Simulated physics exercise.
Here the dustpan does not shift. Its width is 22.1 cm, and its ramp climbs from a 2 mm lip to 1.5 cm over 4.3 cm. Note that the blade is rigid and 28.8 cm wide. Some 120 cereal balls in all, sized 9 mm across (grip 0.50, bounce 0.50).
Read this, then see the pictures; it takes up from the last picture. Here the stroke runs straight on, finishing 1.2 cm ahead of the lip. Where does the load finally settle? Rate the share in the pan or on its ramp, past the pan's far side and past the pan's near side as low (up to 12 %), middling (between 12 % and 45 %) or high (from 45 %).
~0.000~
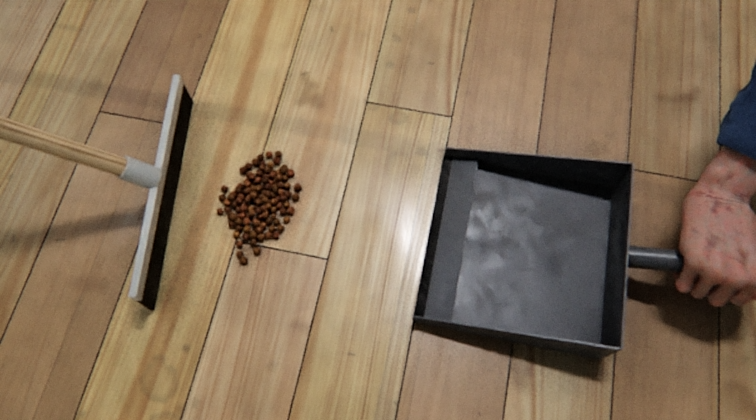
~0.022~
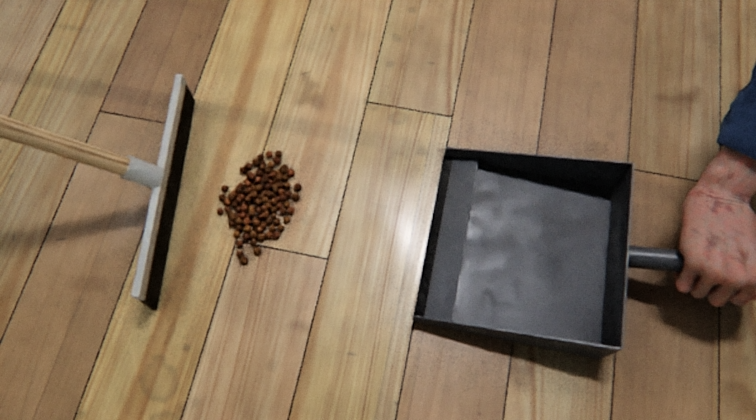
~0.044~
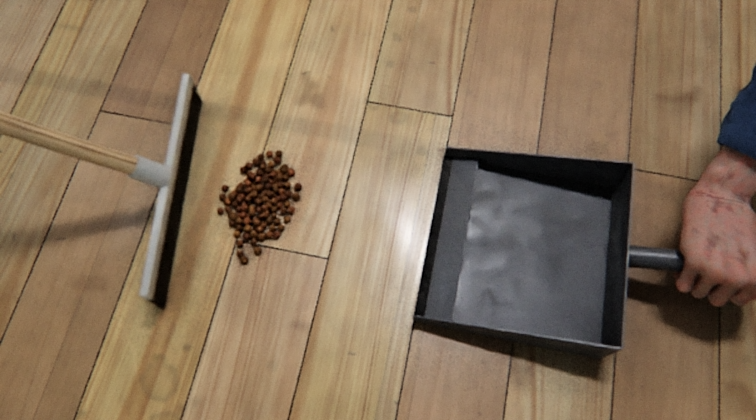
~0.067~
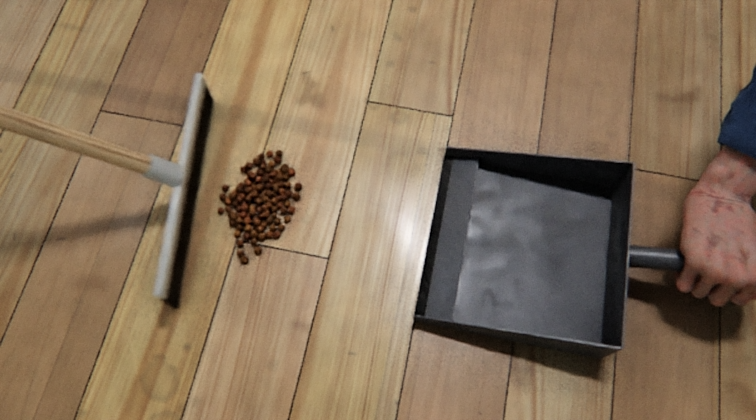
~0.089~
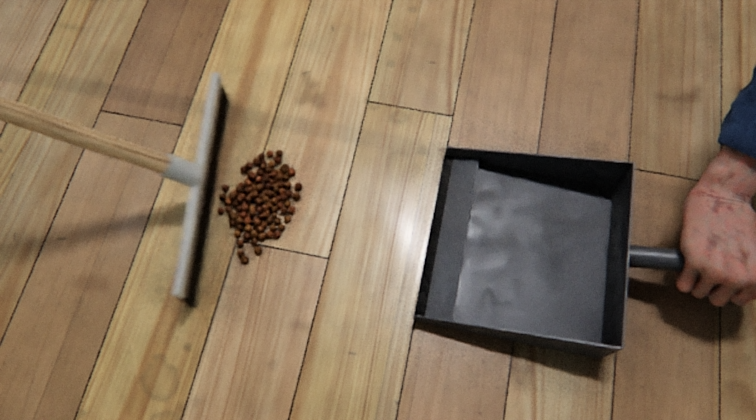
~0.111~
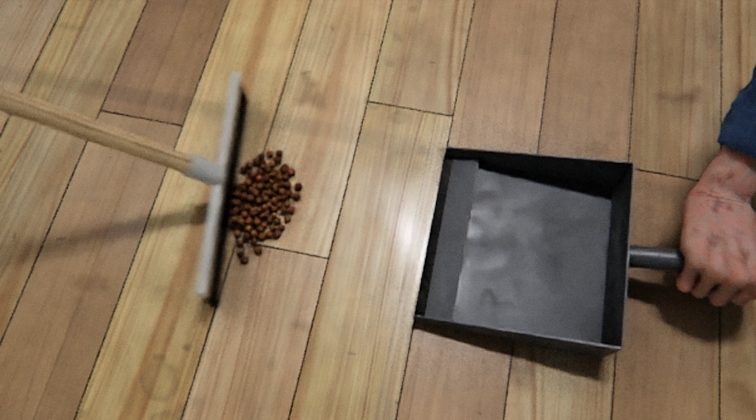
Shares - in the pan or on its ramp: Middling; past the pan's far side: Middling; past the pan's near side: Low.
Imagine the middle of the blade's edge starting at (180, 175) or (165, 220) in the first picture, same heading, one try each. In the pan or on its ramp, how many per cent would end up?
35 and 35 per cent, roughly.
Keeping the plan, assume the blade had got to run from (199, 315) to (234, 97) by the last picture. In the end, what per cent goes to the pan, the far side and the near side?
That ends as pan 35, far 10, and near 5.
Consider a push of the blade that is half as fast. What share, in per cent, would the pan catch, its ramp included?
Then near 20 in a hundred.
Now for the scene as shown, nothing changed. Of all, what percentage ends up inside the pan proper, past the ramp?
It comes to some 20 per cent.
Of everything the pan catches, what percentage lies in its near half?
About 20 %.
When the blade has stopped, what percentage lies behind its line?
Roughly 0 in a hundred.
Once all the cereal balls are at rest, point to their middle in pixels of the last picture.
(445, 183).
After 0.22 s, middle of the blade 13 cm from the lip; 0 % over the lip, far side 5 %, near side 0 %.
Then, at 0.29 s, middle of the blade 6 cm from the lip; 0 % over the lip, far side 15 %, near side 0 %.
After 0.50 s, middle of the blade 3 cm from the lip; 45 % over the lip, far side 20 %, near side 0 %.
By 1.3 s all is still; pan 35 %, far side 20 %, near side 0 %, in front of the lip or behind the blade 45 %.
